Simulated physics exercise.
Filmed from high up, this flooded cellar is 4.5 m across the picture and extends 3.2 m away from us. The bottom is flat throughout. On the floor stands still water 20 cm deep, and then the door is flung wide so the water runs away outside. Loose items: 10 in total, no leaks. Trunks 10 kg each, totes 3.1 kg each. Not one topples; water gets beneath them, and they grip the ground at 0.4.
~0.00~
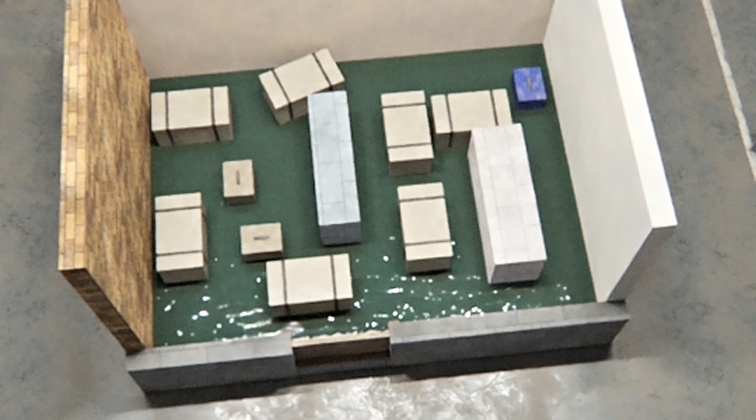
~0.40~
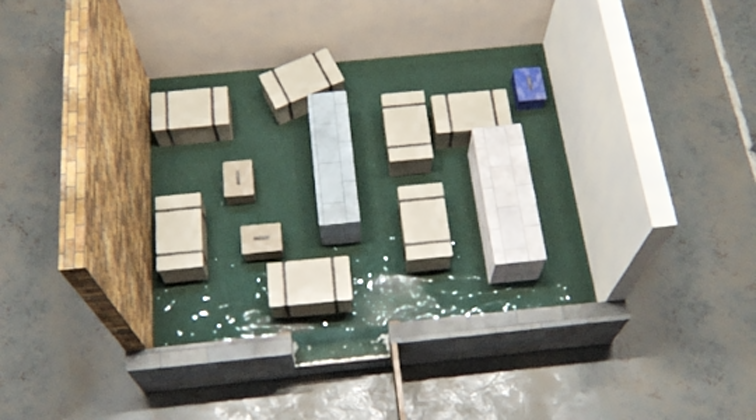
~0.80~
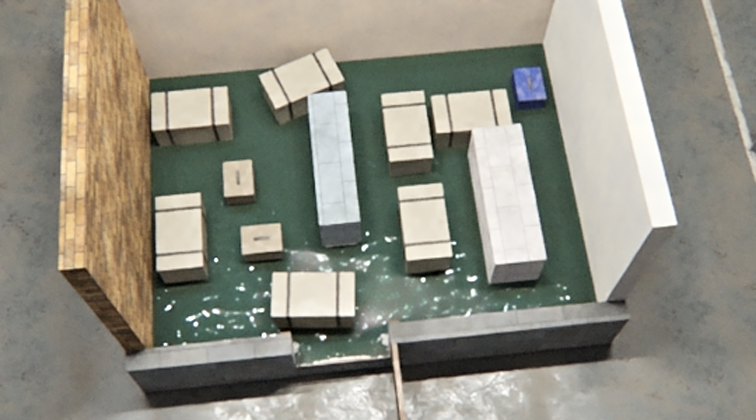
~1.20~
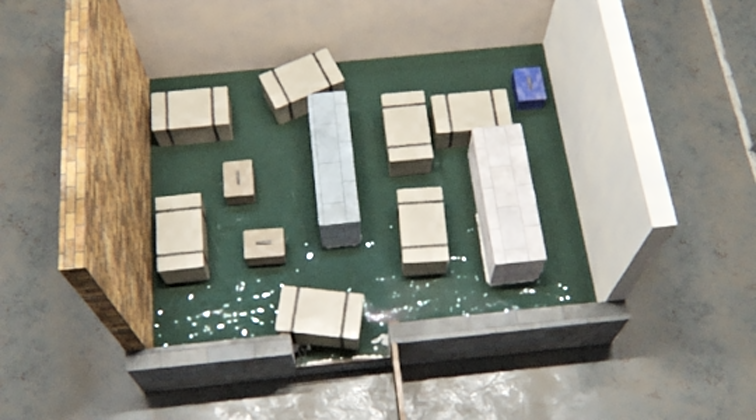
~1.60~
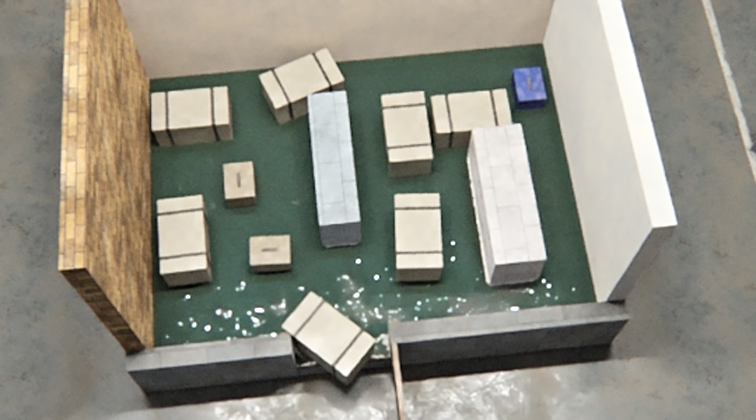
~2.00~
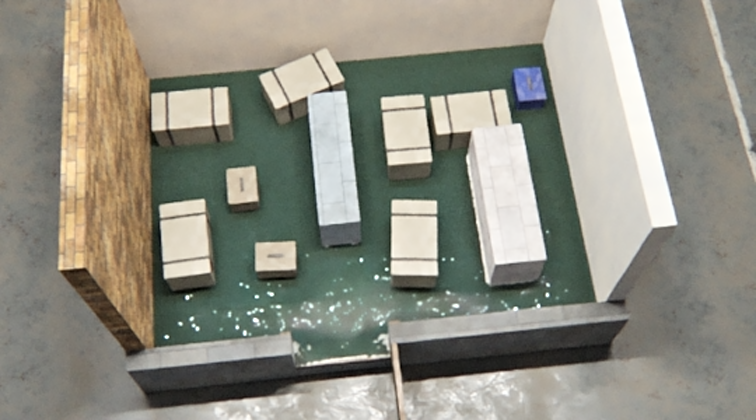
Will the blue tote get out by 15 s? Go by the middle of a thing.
By the time asked about, the blue tote has not left.
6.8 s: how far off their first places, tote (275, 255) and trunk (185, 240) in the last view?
In that order: Gone out, then 50 cm.
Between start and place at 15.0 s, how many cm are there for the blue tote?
Around 40 cm from the start.
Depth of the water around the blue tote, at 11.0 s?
Around 13 cm.
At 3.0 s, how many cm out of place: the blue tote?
Around 5 centimetres.
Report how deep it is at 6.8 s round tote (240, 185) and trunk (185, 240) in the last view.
About 15 and 15 cm.
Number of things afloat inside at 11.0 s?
Answer: 7.
After 3.0 s the blue tote is near (528, 86), 0.0 m from its start, afloat; 1 of 10 are out; 9 afloat.
After 6.8 s the blue tote is near (517, 89), 0.1 m from its start, afloat; 3 of 10 are out; 7 afloat.
After 11.0 s the blue tote is near (510, 96), 0.2 m from its start, afloat; 3 of 10 are out; 7 afloat.
After 15.0 s the blue tote is near (489, 94), 0.4 m from its start, afloat; 4 of 10 are out; 6 afloat.
